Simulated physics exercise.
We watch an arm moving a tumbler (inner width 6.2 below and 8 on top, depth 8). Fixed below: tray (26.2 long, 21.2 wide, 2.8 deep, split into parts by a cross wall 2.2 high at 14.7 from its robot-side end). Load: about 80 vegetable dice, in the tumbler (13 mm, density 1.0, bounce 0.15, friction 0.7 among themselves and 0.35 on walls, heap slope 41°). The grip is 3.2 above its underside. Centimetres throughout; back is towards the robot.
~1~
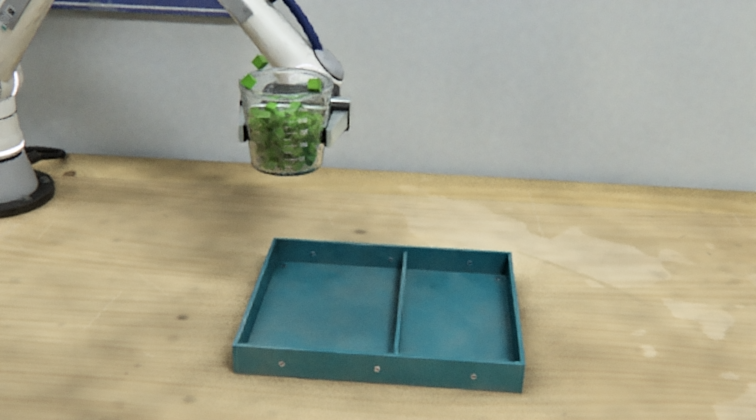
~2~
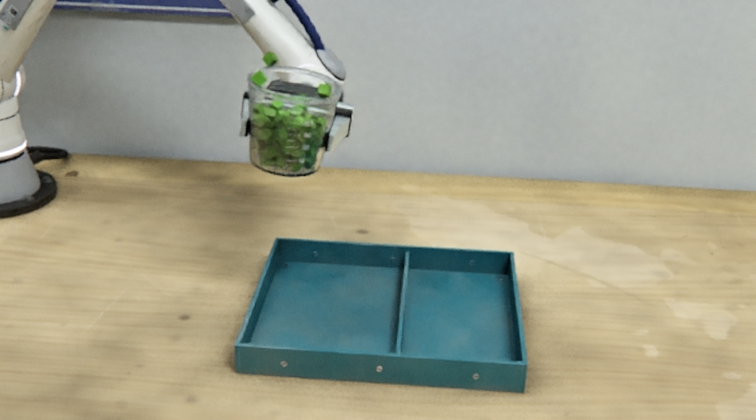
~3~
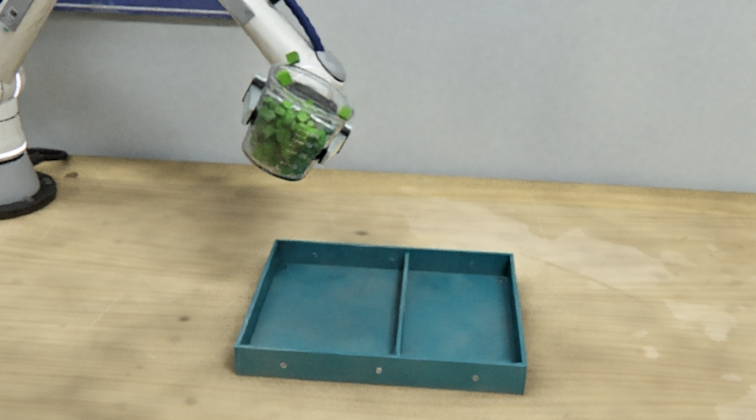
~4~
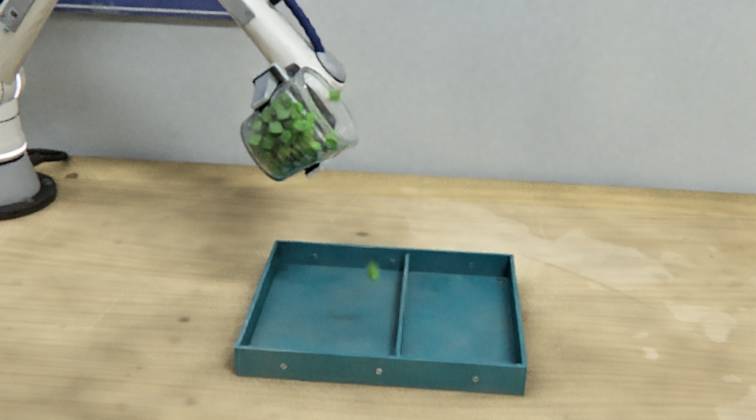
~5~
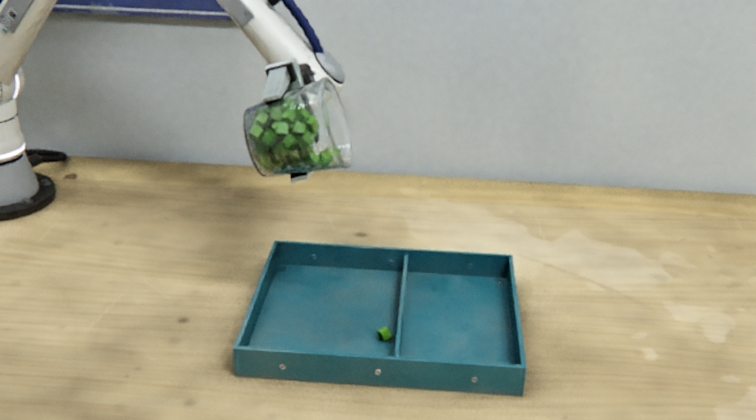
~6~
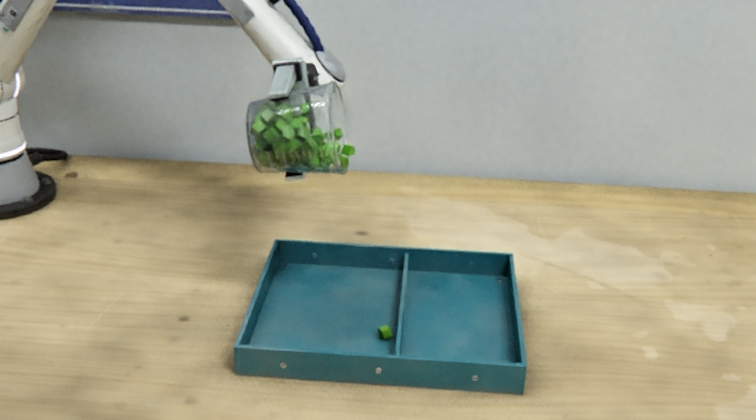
To begin with, a robot arm holds a clear tumbler heaped with green cubes upright above a blue-green tray split by a divider. The arm tips the tumbler steadily to the right, and one cube drops into the left compartment. The tumbler ends nearly sideways, the other cubes still inside.
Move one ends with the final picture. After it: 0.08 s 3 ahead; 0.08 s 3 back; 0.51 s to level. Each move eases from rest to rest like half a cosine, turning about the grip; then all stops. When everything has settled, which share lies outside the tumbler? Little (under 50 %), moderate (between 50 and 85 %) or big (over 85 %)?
Outside the tumbler the share is moderate, between 50 and 85 %.
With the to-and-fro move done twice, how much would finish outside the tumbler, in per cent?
It would be near 75 per cent.
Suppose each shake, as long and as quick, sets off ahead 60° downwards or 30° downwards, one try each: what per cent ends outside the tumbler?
Some 10 and 35 per cent.
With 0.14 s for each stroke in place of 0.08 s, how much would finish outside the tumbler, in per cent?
In that case some 20 per cent.
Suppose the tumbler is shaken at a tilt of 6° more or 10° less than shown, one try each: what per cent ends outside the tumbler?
Some 85 and 45 per cent.
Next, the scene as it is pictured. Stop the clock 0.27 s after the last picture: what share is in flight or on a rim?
Roughly 41 per cent.
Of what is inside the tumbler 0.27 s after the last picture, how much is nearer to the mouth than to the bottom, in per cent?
Roughly 85 per cent.
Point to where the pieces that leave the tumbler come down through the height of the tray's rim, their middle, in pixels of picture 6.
Around (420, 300).
Then, 0.27 s after the last picture, tilted 71° forward, highest piece 20 above the table; 30 in the tumbler, 16 in the far-side part, 2 in the robot-side part, 34 in flight or on a rim.
Then, 0.54 s after the last picture, tilted 13° forward, highest piece 22 above the table; 36 in the far-side part, 28 in the tumbler, 18 in the robot-side part.
Then, 0.87 s after the last picture, level, highest piece 22 above the table; 36 in the far-side part, 28 in the tumbler, 18 in the robot-side part.
Then, 1.92 s after the last picture, level, highest piece 22 above the table; 36 in the far-side part, 28 in the tumbler, 18 in the robot-side part.
Final count, 36 in the far-side part, 28 in the tumbler, 18 in the robot-side part. That is 66 % outside the tumbler.
